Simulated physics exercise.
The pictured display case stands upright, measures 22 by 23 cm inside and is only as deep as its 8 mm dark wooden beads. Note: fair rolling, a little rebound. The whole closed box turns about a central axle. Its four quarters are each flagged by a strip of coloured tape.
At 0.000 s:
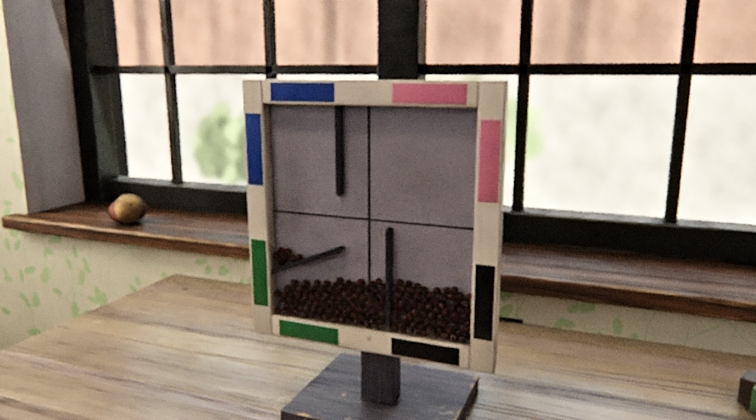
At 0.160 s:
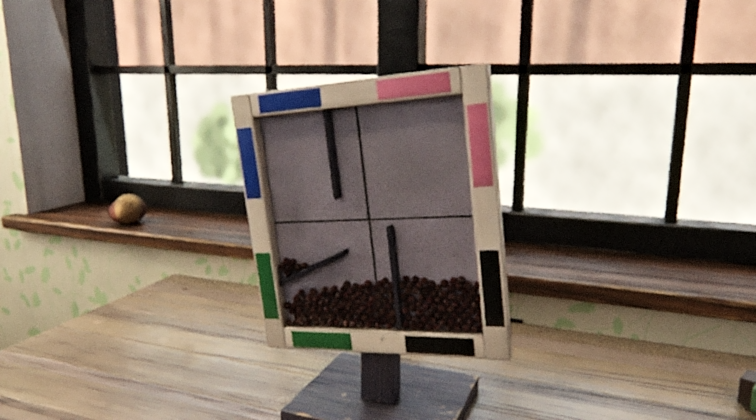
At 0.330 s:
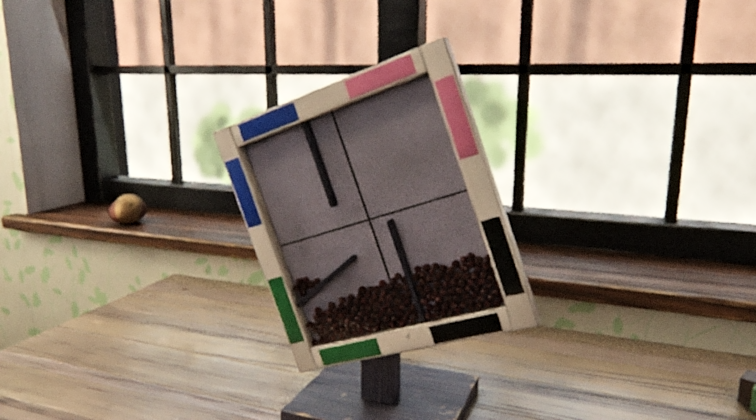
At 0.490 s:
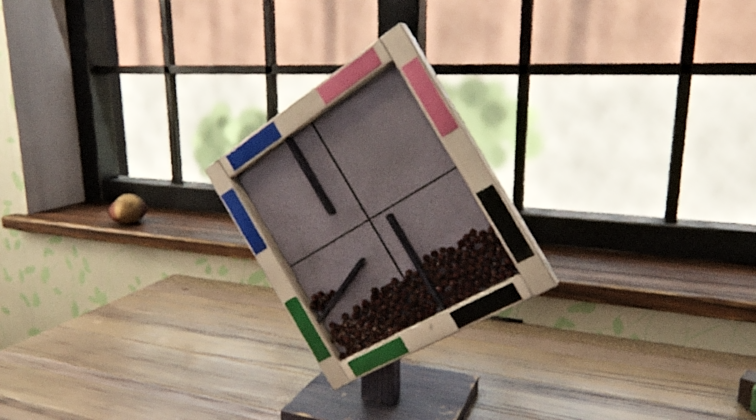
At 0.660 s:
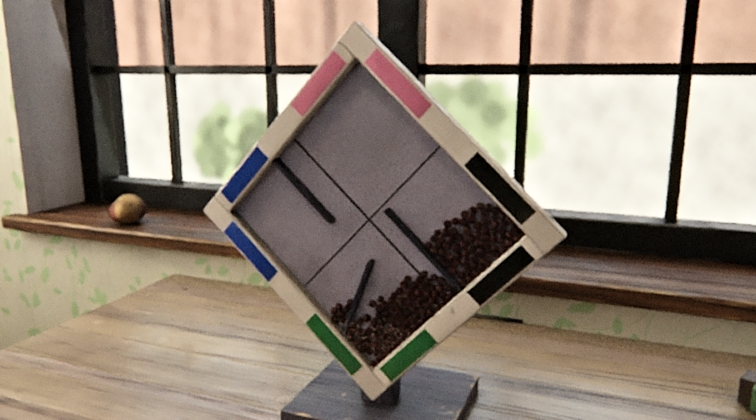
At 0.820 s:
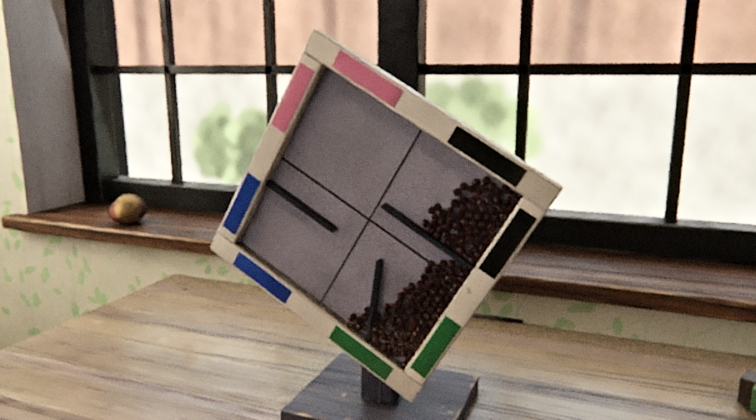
A square framed box turns anticlockwise on its stand as dark beads shift to the right.
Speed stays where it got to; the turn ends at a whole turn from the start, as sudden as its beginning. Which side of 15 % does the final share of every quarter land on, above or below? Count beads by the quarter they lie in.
Black quarter above, blue quarter below, green quarter below, pink quarter below.
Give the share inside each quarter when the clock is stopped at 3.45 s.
Black quarter: 5; blue quarter: 10; green quarter: 0; pink quarter: 85.
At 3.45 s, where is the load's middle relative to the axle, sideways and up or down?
It sits about 6 cm right and about 6 cm below the axle.
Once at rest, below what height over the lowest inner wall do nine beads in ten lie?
I'd put it at close to 11 centimetres.
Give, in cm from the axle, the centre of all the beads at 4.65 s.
7 cm right, 5 cm below.
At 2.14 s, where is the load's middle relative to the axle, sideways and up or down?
Roughly 2 cm to the right of the axle and 2 cm beneath it.
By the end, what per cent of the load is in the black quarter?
I'd say close to 95 per cent of the load.
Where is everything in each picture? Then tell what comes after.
The first picture shows level, about 170 beads; beads centred (371, 304); top one (281, 251); black (425, 351), blue (302, 92), green (308, 332), pink (429, 94).
The second picture shows turned 7° anticlockwise; beads centred (380, 304); top one (461, 280).
The third picture shows turned 20° anticlockwise; beads centred (398, 301); top one (471, 256).
The fourth picture shows turned 33° anticlockwise; beads centred (414, 295); top one (492, 230).
The fifth picture shows turned 47° anticlockwise; beads centred (426, 287); top one (480, 206).
The sixth picture shows turned 60° anticlockwise; beads centred (436, 275); top one (487, 180); black (507, 244), blue (241, 204), green (435, 347), pink (292, 98); walls (476, 270) to (385, 206), (267, 181) to (334, 229), (368, 342) to (380, 262).
After 2.14 s it has turned 165°, the beads' middle is 2 cm right of and 2 cm below the axle; by quarter, blue 25 %, green 45 %, pink 30 %.
After 3.45 s it has turned 270°, the beads' middle is 6 cm right of and 6 cm below the axle; by quarter, black 5 %, blue 10 %, pink 85 %.
After 4.65 s it has turned 360°, the beads' middle is 7 cm right of and 5 cm below the axle; by quarter, black 90 %, pink 10 %.
All still by 5.3 s, black 95 %, blue 0 %, green 0 %, pink 5 %.
